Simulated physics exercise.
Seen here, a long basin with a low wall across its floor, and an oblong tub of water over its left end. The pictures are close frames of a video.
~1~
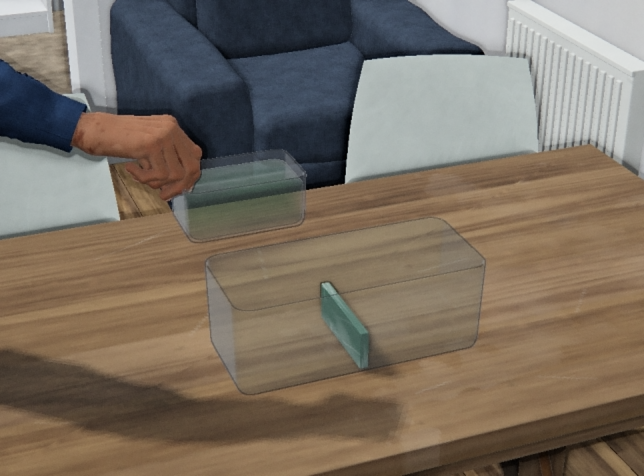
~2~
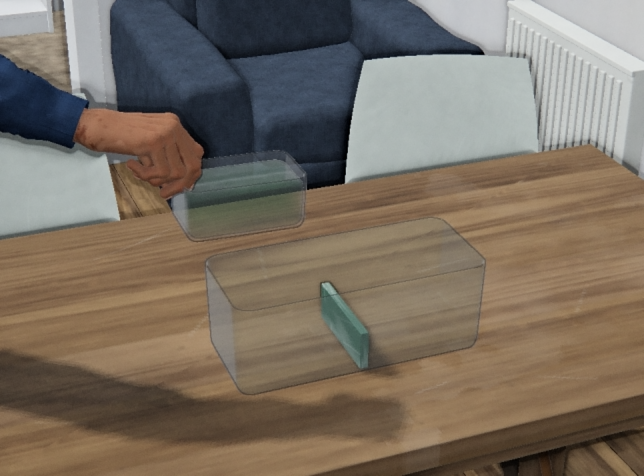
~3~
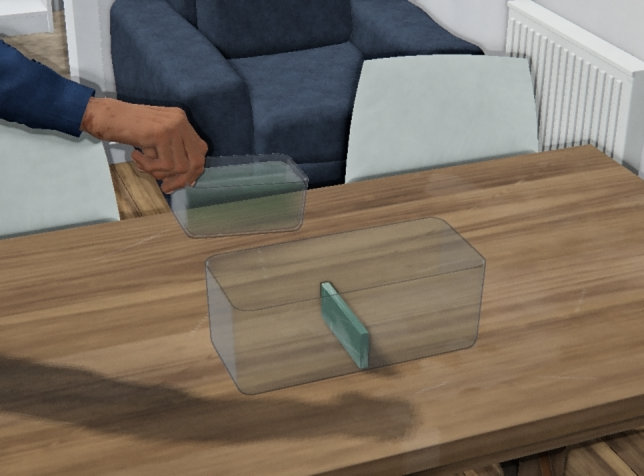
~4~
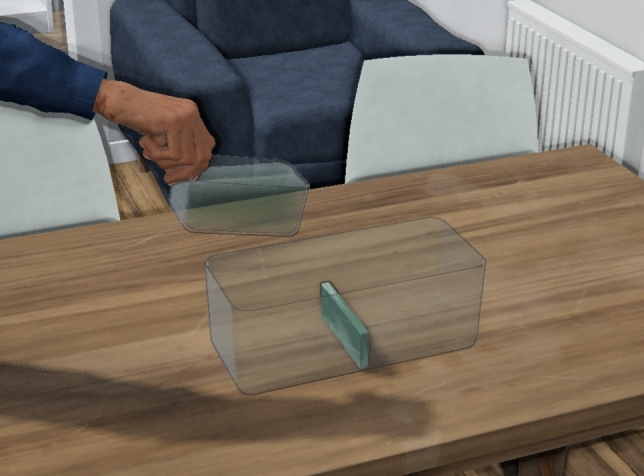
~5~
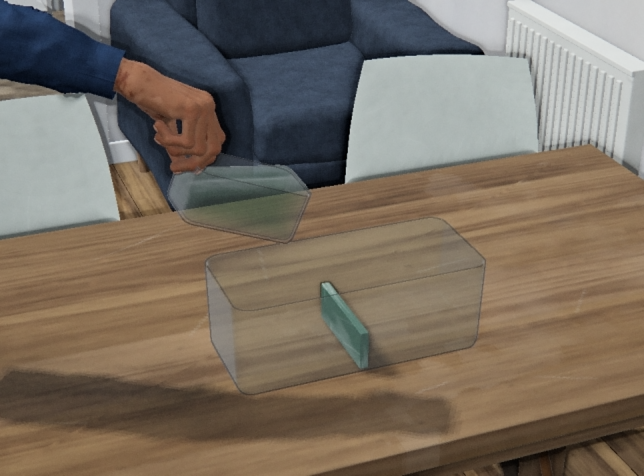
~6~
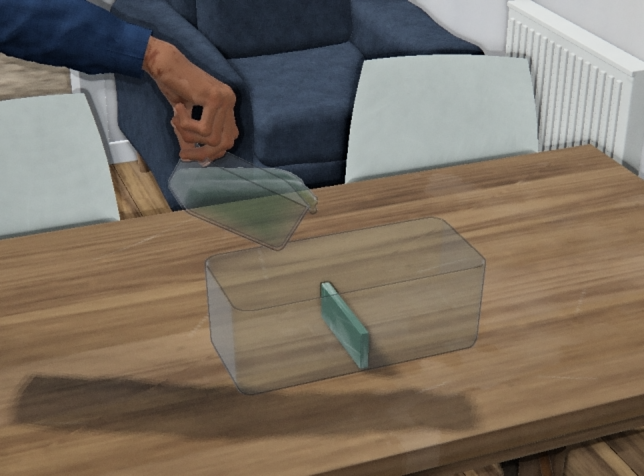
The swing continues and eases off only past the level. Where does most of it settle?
The left-hand part.
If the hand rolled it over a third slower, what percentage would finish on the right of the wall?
Near 50 %.
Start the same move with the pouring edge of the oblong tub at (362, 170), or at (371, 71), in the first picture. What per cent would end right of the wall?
In turn 90 and 85 in a hundred.
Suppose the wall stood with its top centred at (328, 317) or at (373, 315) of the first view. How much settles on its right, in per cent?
The first gives 65 %, the second 15 %.
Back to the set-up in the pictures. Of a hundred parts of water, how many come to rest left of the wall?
Roughly 60 in a hundred.
A moment on, the tilt is 96° and 14 per cent is still to pour, 28 is left of the wall and 27 right of it.
Next, the tilt is 107° and 3 per cent is still to pour, 59 is left of the wall and 36 right of it.
Then the tilt is 107° and 0 per cent is still to pour, 61 is left of the wall and 36 right of it.
Later the tilt is 107° and 0 per cent is still to pour, 61 is left of the wall and 37 right of it.
At rest 61 per cent lies left of the wall, 37 right of it and 2 outside.
